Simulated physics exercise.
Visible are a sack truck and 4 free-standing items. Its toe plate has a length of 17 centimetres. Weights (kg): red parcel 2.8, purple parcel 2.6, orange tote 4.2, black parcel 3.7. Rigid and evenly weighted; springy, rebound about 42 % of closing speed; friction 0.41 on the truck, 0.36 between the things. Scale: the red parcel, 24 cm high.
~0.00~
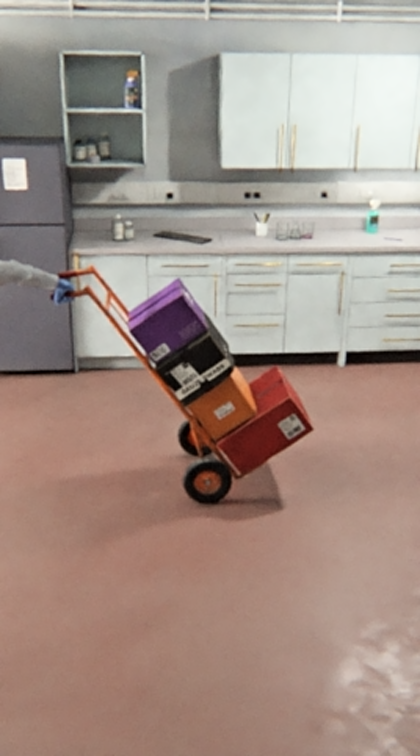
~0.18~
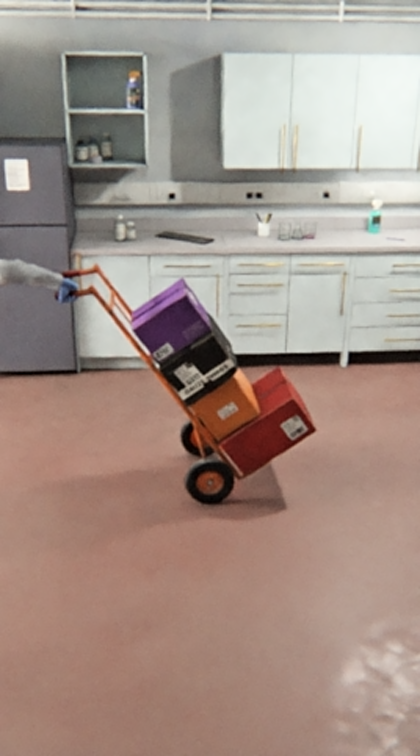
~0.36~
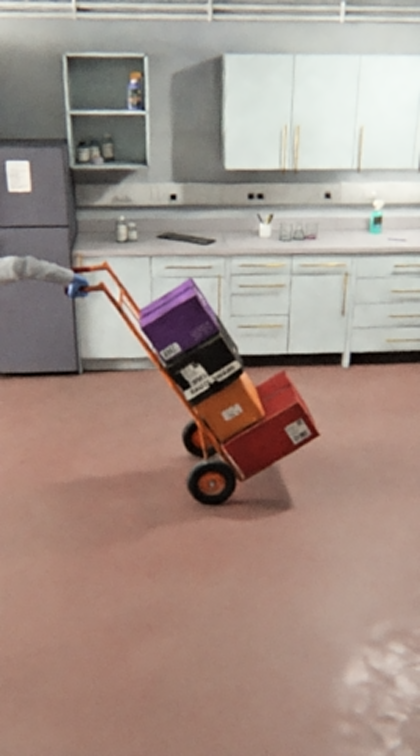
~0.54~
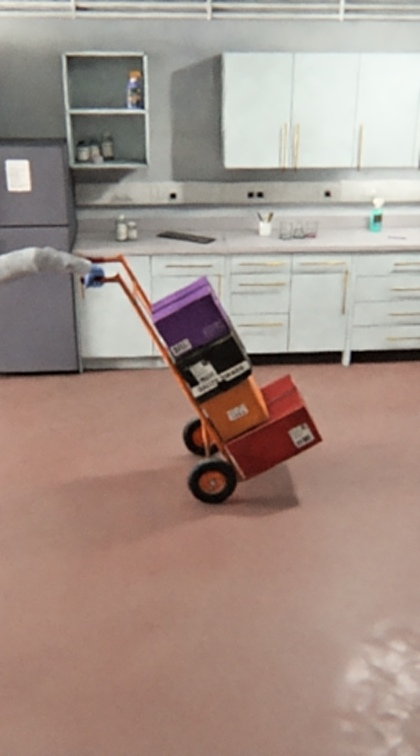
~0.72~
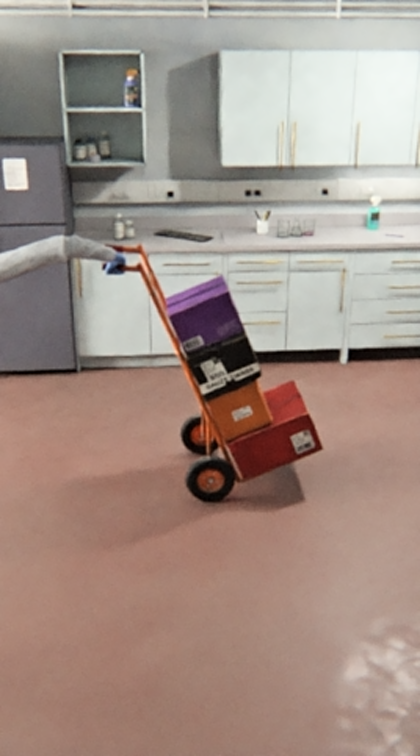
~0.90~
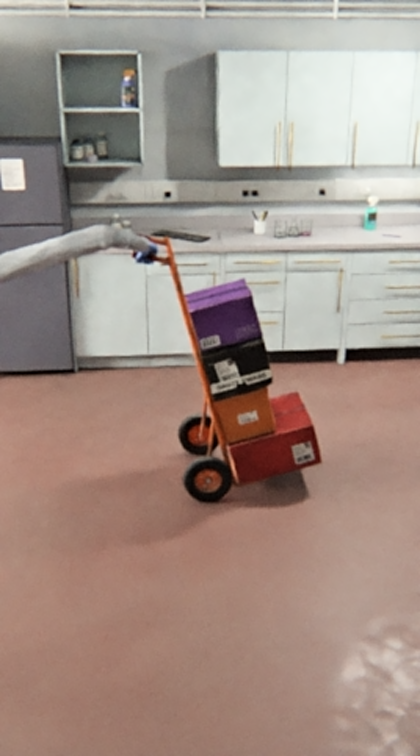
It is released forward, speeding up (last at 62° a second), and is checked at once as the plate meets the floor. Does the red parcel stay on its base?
My guess is it holds its balance.
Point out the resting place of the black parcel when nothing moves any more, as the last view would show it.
Its middle comes to rest around (271, 366).
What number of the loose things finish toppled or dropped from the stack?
Tally: 0.
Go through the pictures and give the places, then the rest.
In the first picture, truck 35° back; red parcel (260, 419); purple parcel (167, 321).
In the second picture, truck 34° back; black parcel (197, 356); purple parcel (171, 321).
In the third picture, truck 32° back; orange tote (226, 396); black parcel (203, 357).
In the fourth picture, truck 28° back; purple parcel (190, 317); orange tote (232, 396).
In the fifth picture, truck 22° back; black parcel (222, 354); purple parcel (204, 314).
In the sixth picture, truck 14° back; red parcel (269, 437); orange tote (242, 401).
Around 1.30 s, truck upright; purple parcel tipped 6° against what carries it; black parcel tipped 6° against what carries it; orange tote tipped 6° against what carries it.
Around 1.80 s, truck upright; purple parcel shifted 10 cm; black parcel shifted 3 cm.
Finally (3.2 s), not toppled but over 10 cm from the start, purple parcel; the other 3 still in place (within 10 cm). Final places as that camera would see them, red parcel near (272, 452).
